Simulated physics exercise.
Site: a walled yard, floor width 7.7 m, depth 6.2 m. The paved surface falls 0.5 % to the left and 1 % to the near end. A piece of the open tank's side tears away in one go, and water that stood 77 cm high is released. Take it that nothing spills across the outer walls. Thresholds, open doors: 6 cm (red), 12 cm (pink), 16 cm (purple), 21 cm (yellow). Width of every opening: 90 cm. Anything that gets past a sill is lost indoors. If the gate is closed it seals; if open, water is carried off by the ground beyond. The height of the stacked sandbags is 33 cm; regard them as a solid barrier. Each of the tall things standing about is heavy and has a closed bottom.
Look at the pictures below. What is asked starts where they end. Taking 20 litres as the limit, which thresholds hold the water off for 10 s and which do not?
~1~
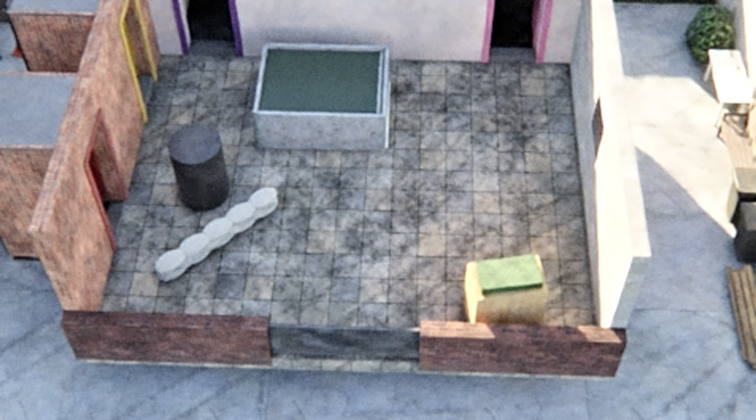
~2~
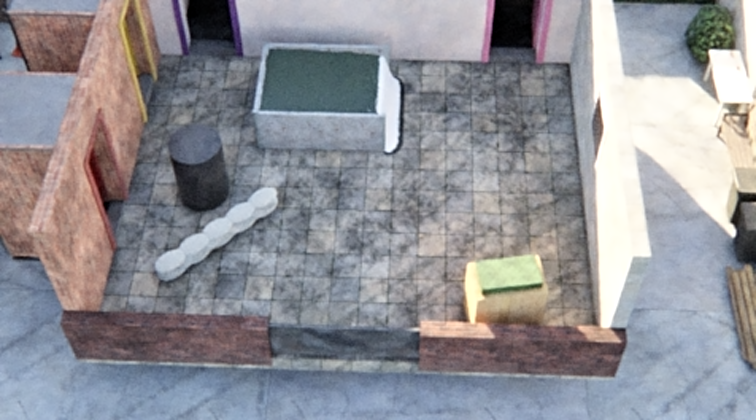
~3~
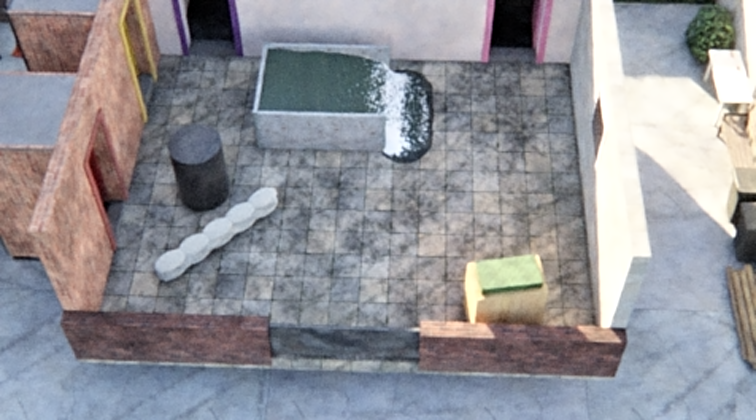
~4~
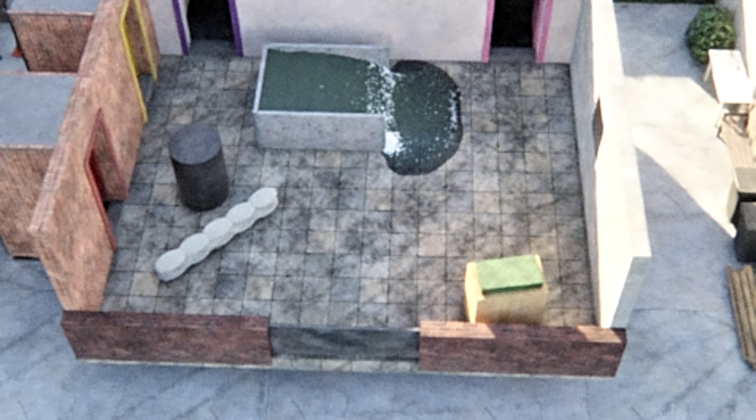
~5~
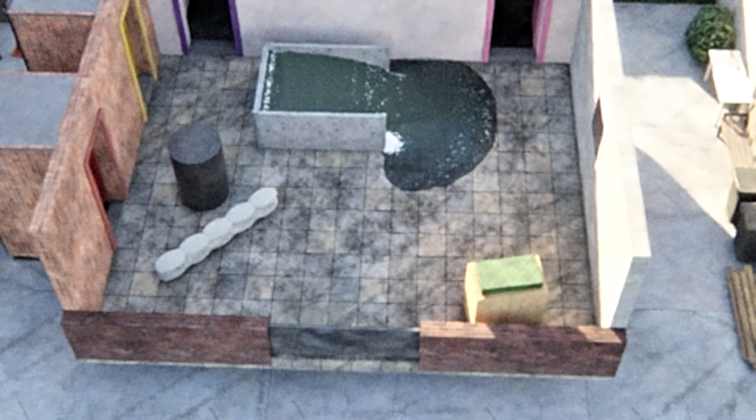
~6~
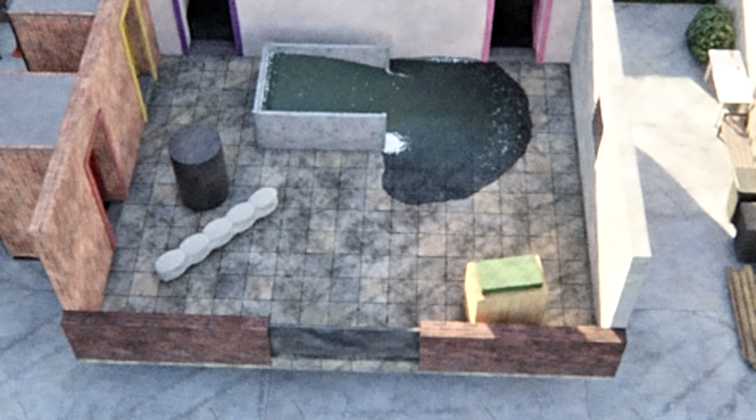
At the end, red door: Limit not crossed, pink door: Limit crossed, purple door: Limit not crossed, yellow door: Limit not crossed.
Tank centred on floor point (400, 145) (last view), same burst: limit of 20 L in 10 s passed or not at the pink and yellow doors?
Result - pink door exceeds it, yellow door does not exceed it.
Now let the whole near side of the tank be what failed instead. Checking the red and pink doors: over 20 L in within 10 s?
So red ends up past the limit and pink ends up short of it.
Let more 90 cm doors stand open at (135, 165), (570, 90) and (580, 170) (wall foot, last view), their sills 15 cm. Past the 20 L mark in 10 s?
Result in order - not enough, more than that, more than that.
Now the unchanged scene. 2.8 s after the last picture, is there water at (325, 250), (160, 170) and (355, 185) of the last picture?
The first point is not yet hit, the second is not yet hit and the third is not yet hit.
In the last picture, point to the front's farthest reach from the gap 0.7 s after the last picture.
Point: Roughly (582, 218).
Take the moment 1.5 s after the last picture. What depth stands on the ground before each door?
Centimetres: Red 0 / pink 19 / purple 0 / yellow 0.
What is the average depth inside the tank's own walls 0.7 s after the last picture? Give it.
It averages close to 38 centimetres.
Then, 0.7 s after the last picture water covers 30 % of the floor and is deepest (42 cm) near (566, 63); red door not reached, pink door 14 cm at the sill, 0 L in, purple door not reached, yellow door not reached.
Then, 1.5 s after the last picture water covers 35 % of the floor and is deepest (44 cm) near (567, 77); red door not reached, pink door 19 cm at the sill, 2 L in, purple door not reached, yellow door not reached.
Then, 2.8 s after the last picture water covers 40 % of the floor and is deepest (36 cm) near (583, 353); red door not reached, pink door 22 cm at the sill, 63 L in, purple door not reached, yellow door not reached.
Then, 5.3 s after the last picture water covers 65 % of the floor and is deepest (22 cm) near (559, 352); red door not reached, pink door 7 cm at the sill, 89 L in, purple door not reached, yellow door not reached.
Then, 9.3 s after the last picture water covers 90 % of the floor and is deepest (20 cm) near (94, 338); red door 7 cm at the sill, 0 L in, pink door 2 cm at the sill, 89 L in, purple door 2 cm at the sill, 0 L in, yellow door 4 cm at the sill, 0 L in.
